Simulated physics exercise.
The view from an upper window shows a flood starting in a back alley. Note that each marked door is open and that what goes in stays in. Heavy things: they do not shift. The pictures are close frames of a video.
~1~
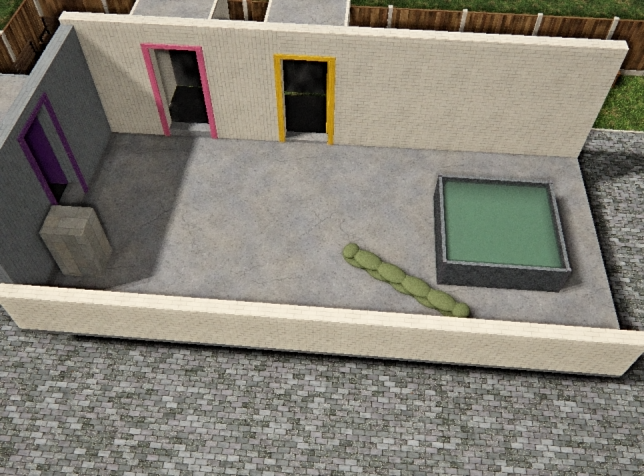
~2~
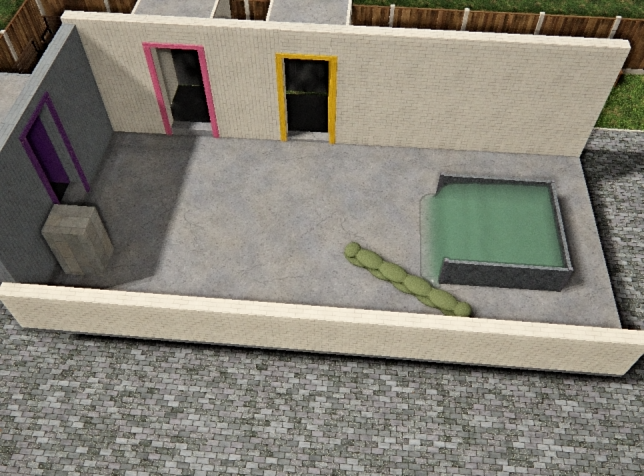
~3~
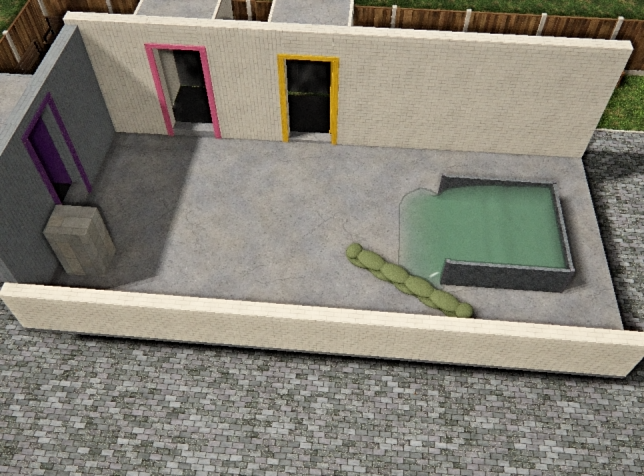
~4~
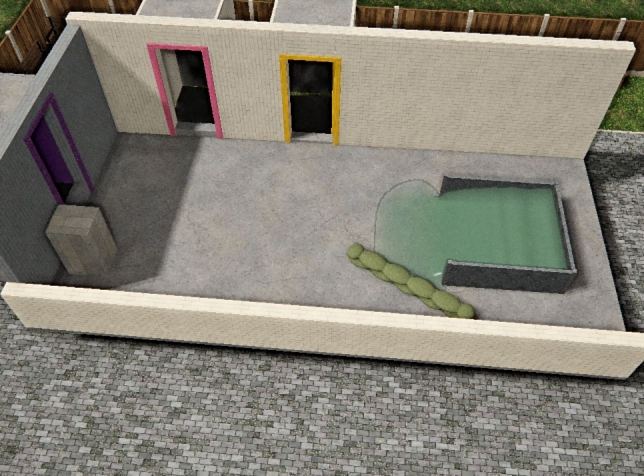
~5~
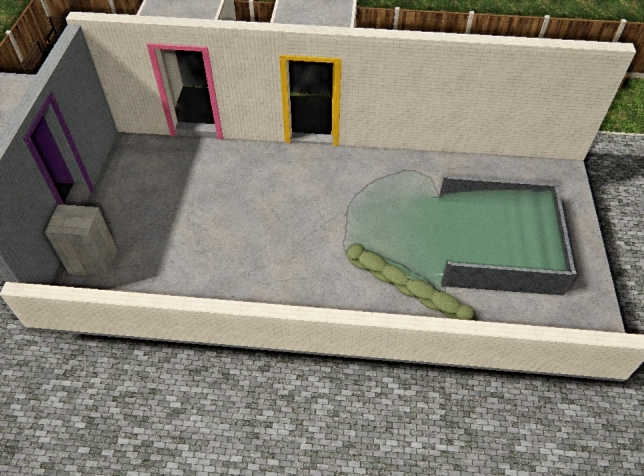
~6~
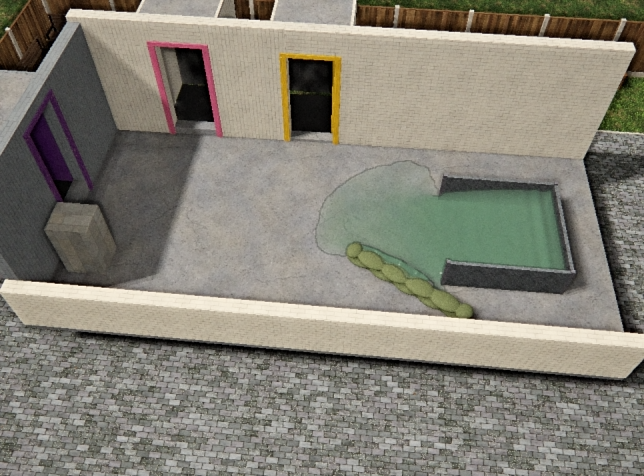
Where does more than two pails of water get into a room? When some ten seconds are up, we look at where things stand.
The pink door lets in two pails or less; the purple door lets in two pails or less; the yellow door lets in more than two pails.
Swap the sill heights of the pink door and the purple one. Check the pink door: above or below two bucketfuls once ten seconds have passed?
After the swap, the pink one resists.
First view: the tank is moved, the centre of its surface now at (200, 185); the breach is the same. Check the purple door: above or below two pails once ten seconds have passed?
Each in turn: The purple door runs past the limit.
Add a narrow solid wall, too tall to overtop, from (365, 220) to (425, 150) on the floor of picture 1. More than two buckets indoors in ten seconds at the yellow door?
Note: Yellow door remains below threshold.
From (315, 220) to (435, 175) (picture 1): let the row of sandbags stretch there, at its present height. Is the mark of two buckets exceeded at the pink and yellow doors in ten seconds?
Results - pink: Under the threshold, yellow: Under the threshold.
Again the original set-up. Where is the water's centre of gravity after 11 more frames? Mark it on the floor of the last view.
I reckon somewhere around (374, 221).
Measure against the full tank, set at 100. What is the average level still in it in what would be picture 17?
Roughly 30 per cent.
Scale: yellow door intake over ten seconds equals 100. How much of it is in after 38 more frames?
I'd put it at about 100 per cent.
A moment on, water covers 30 % of the floor; the pink door not reached, the purple door not reached, the yellow door not reached.
Next, water covers 50 % of the floor; the pink door not reached, the purple door not reached, the yellow door wet at the sill, nothing in.
Then, water covers 65 % of the floor; the pink door wet at the sill, nothing in, the purple door wet at the sill, nothing in, the yellow door over two buckets in.
Later, water covers 65 % of the floor; the pink door wet at the sill, nothing in, the purple door wet at the sill, nothing in, the yellow door over two buckets in.
In the end, water covers 80 % of the floor; the pink door wet at the sill, nothing in, the purple door wet at the sill, nothing in, the yellow door over two buckets in.
